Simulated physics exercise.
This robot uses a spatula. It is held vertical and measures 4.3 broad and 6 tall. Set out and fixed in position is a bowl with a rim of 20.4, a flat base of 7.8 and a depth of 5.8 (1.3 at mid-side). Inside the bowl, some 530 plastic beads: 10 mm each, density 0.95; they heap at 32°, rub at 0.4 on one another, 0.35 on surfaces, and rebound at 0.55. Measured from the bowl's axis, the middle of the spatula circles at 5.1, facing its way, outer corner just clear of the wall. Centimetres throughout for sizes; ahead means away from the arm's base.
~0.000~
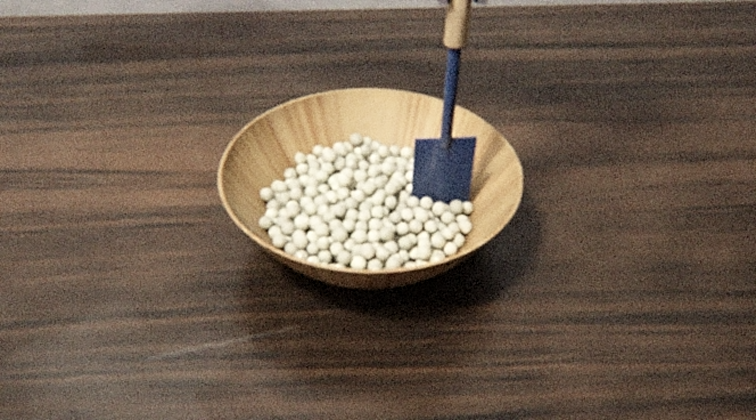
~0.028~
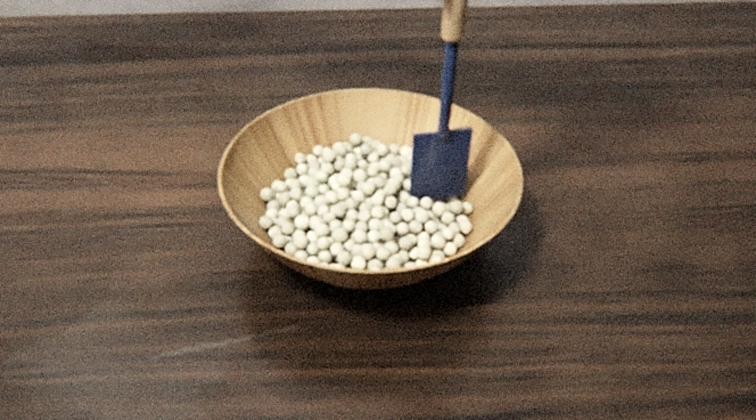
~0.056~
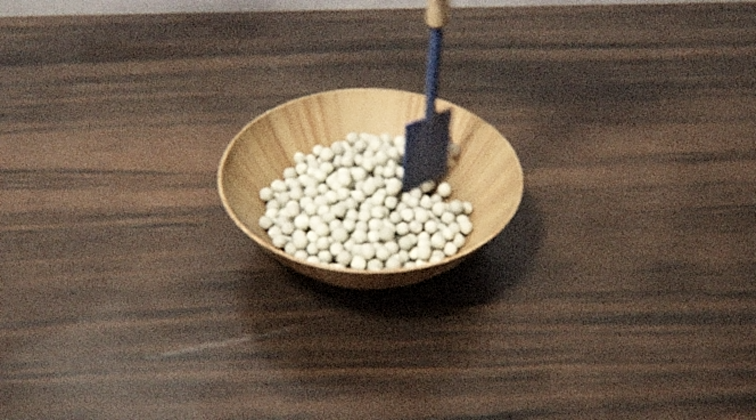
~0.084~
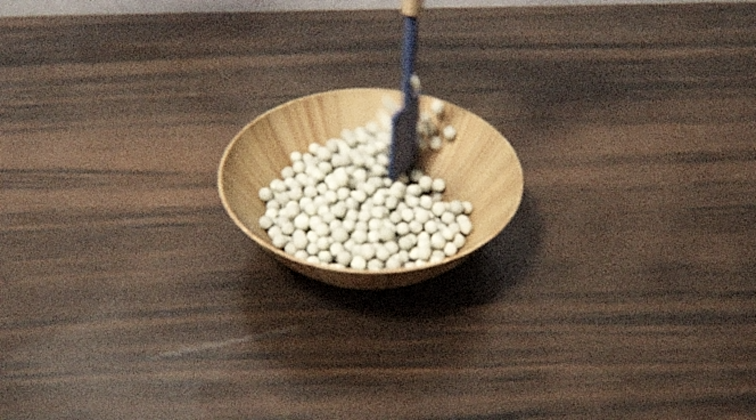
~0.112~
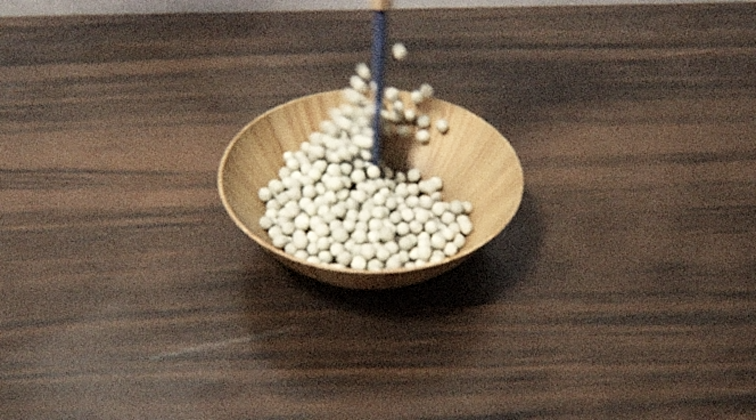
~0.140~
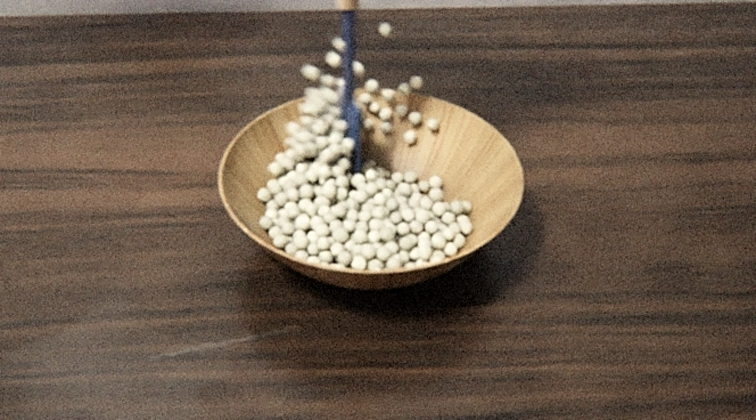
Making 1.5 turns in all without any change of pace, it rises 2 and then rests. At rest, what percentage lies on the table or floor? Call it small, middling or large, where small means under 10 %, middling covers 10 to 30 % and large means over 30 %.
I would call it middling.
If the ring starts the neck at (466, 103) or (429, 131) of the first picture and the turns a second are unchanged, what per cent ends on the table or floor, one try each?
Roughly 0 and 15 per cent.
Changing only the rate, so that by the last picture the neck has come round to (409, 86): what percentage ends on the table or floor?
I'd put it close to 0 per cent.
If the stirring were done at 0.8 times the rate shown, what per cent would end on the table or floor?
Estimated share: Close to 15 per cent.
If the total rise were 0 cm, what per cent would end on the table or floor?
It comes to some 40 per cent.
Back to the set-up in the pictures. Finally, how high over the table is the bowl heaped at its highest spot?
Roughly 4.5 centimetres.
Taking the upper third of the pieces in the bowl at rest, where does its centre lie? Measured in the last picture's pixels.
About (382, 201).
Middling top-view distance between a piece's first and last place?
Level distance: About 4 cm.
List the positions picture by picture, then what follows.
Spatula neck at (448, 120), 0° round; upper third of the load around (364, 196), from x 265 to 465, top at y 140; 530 in the bowl, in the first picture.
Spatula neck at (445, 112), 9° round; upper third of the load around (367, 194), from x 265 to 465, top at y 140, in the second picture.
Spatula neck at (431, 97), 31° round; upper third of the load around (370, 187), from x 265 to 465, top at y 125, in the third picture.
Spatula neck at (408, 86), 55° round; upper third of the load around (369, 175), from x 265 to 465, top at y 85, in the fourth picture.
Spatula neck at (379, 80), 79° round; upper third of the load around (353, 165), from x 265 to 465, top at y 50; 529 in the bowl, 1 in flight or on the tool, in the fifth picture.
Spatula neck at (350, 80), 104° round; upper third of the load around (333, 162), from x 265 to 465, top at y 30; 525 in the bowl, 5 in flight or on the tool, in the sixth picture.
After 0.33 s, 271° round, highest piece 11 above the table; 465 in the bowl, 31 on the table or floor, 34 in flight or on the tool.
After 0.53 s, 79° round, highest piece 7 above the table; 426 in the bowl, 98 on the table or floor, 6 in flight or on the tool.
After 0.82 s, 180° round, highest piece 4 above the table; 424 in the bowl, 106 on the table or floor.
After 1.52 s, 180° round, highest piece 4 above the table; 424 in the bowl, 106 on the table or floor.
At rest, 424 in the bowl, 106 on the table or floor. That is 20 % on the table or floor.
